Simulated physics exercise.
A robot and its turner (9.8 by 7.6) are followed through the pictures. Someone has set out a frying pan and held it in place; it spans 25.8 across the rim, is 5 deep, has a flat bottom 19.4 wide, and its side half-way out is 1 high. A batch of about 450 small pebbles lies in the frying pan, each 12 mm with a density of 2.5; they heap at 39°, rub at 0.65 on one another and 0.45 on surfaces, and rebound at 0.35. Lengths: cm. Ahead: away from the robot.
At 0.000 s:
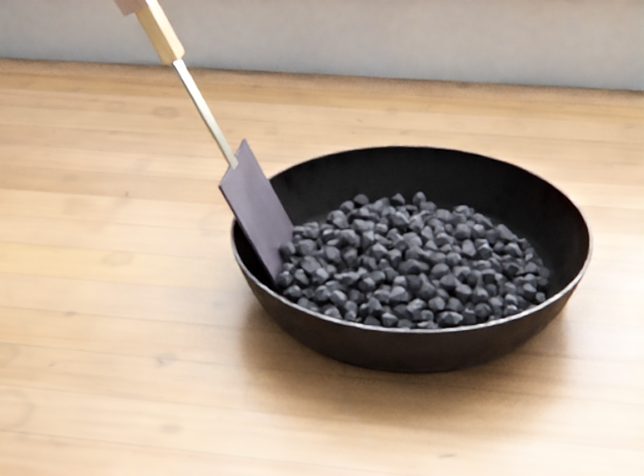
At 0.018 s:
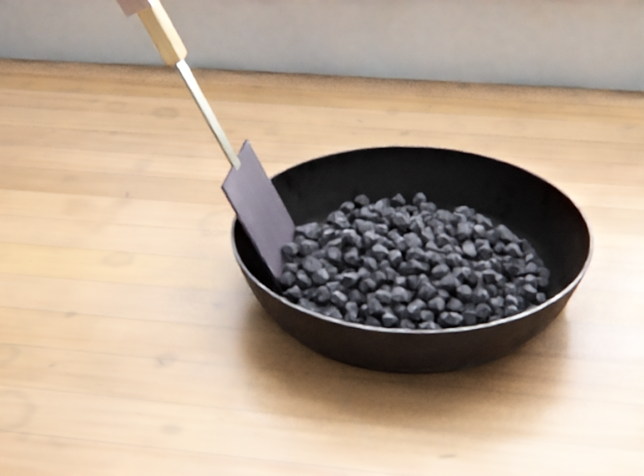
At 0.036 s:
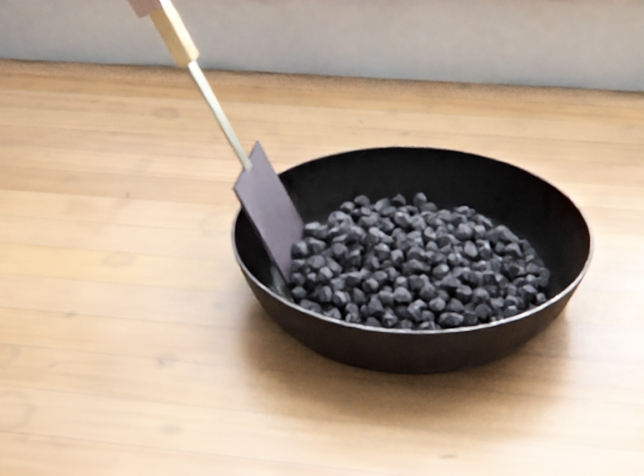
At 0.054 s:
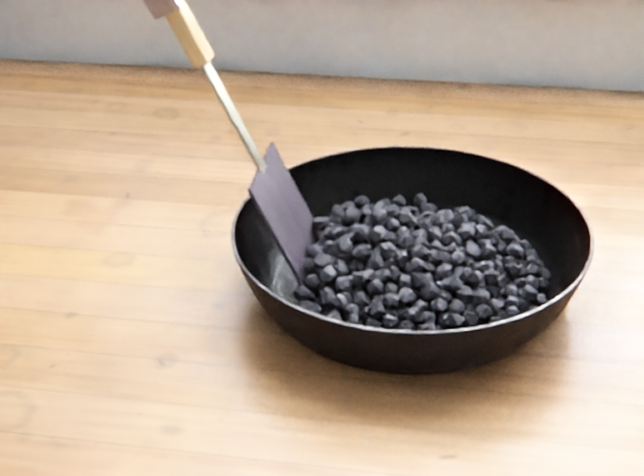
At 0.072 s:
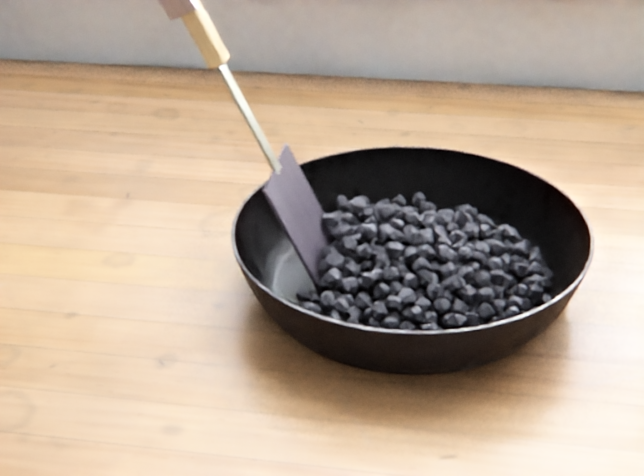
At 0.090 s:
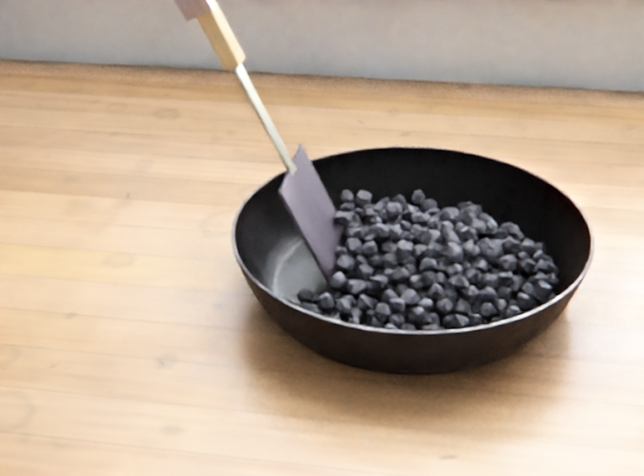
Black frying pan of dark pebbles on a wooden surface, with a turner sliding in from the left, pushing them slightly rightward.
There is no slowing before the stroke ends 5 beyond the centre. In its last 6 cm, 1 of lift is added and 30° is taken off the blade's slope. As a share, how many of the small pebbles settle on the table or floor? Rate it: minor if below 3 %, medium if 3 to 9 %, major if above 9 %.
Rating: Minor.
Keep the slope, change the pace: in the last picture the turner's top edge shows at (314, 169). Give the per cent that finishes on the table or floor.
I'd say around 0 per cent.
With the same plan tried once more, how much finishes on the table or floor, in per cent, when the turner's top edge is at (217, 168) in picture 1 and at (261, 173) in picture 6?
About 0 per cent.
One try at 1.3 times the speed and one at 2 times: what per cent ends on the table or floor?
Around 0 per cent and around 0 per cent.
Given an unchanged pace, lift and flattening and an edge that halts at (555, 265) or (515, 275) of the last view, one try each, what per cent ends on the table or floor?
The two tries give near 15 and near 0 in a hundred.
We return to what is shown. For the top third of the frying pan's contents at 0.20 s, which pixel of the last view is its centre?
It is centred at roughly (487, 255).
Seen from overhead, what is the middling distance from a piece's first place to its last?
It comes out at about 4 cm.
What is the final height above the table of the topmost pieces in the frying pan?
Some 5.5 cm above the table.
By 0.15 s, sloping 64°, highest piece 4 above the table; 449 in the frying pan.
By 0.20 s, sloping 50°, highest piece 5 above the table; 449 in the frying pan.
By 0.43 s, sloping 35°, highest piece 5 above the table; 449 in the frying pan.
By 1.48 s, sloping 35°, highest piece 5 above the table; 449 in the frying pan.
Final count, 449 in the frying pan. That is 0 % on the table or floor.
